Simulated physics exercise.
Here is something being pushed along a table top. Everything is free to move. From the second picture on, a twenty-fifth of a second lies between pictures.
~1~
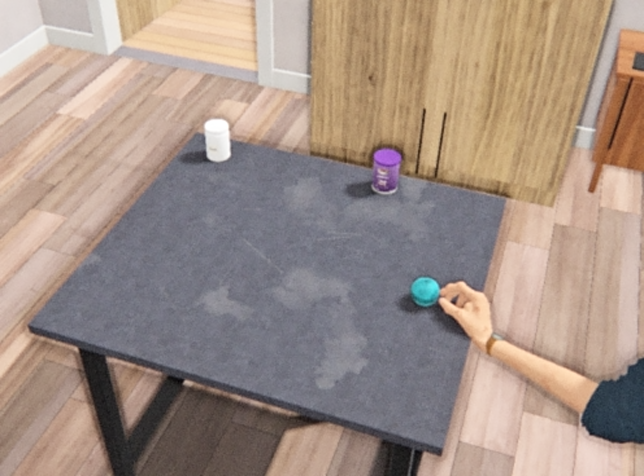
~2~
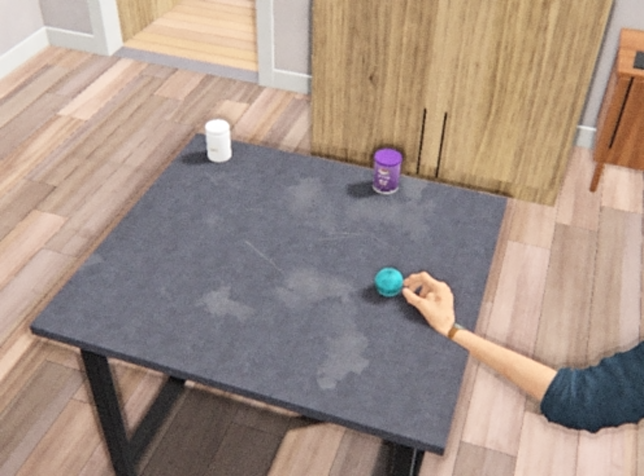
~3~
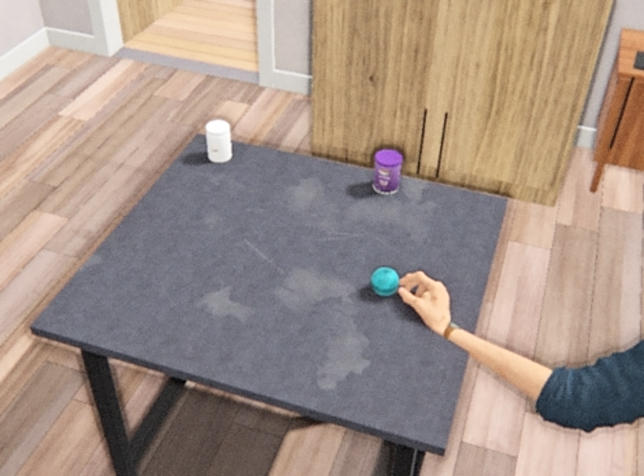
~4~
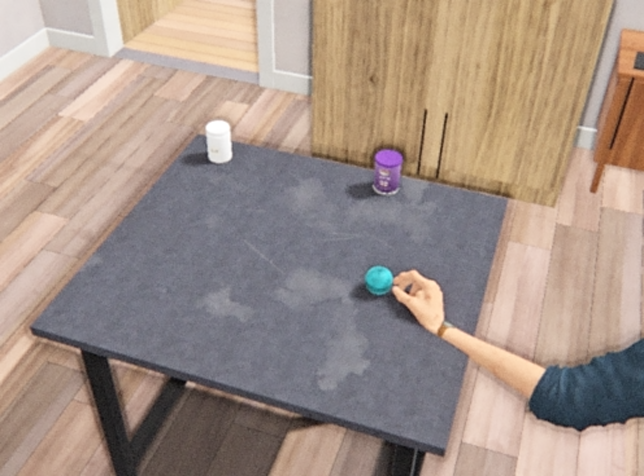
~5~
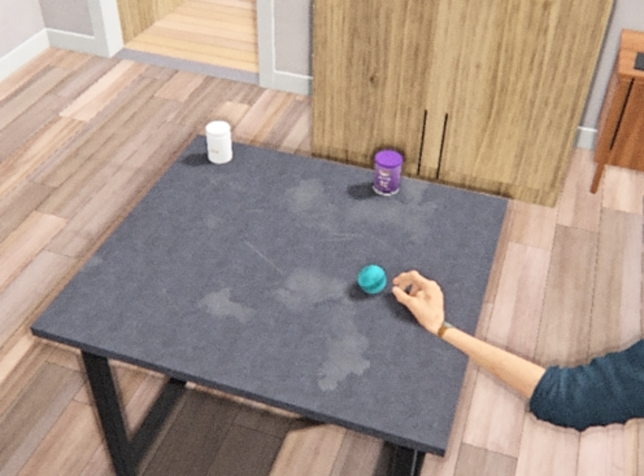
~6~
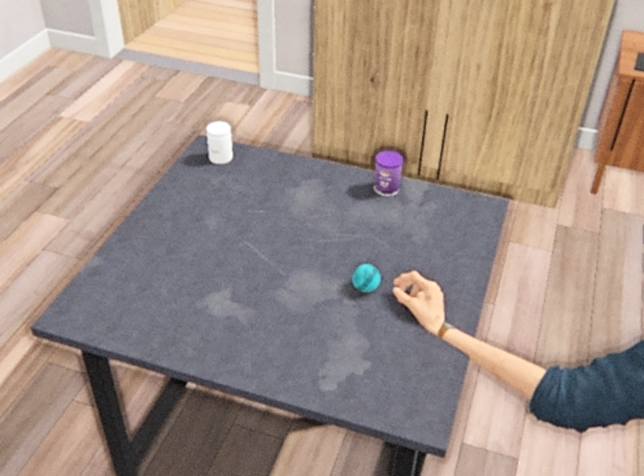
A turquoise ball sits near the right side of a dark grey, worn-looking table, seen from above at an angle in a wood-floored room. A white container stands at the far left corner and a purple one near the back edge, before a wooden cabinet. A hand from the right pushes the ball left, then stays back as it rolls slightly farther, the camera practically still.
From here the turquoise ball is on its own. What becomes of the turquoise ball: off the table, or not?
The turquoise ball stays on the table.
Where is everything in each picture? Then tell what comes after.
The first frame shows under the hand; turquoise ball (425, 292).
The second frame shows under the hand; turquoise ball (389, 282).
The third frame shows under the hand; turquoise ball (385, 282).
The fourth frame shows turquoise ball (379, 281).
The fifth frame shows turquoise ball (372, 279) moved a little.
The sixth frame shows turquoise ball (366, 278) moved a little.
Then, 0.10 s later than the last frame, turquoise ball moved about its own width near (353, 275).
Then, 0.20 s later than the last frame, turquoise ball moved about its own width near (342, 272).
Then, 0.40 s later than the last frame, turquoise ball moved well along near (329, 269).
When it is over, moved from the start, turquoise ball. End places, in pixels of the last picture, turquoise ball near (327, 269).
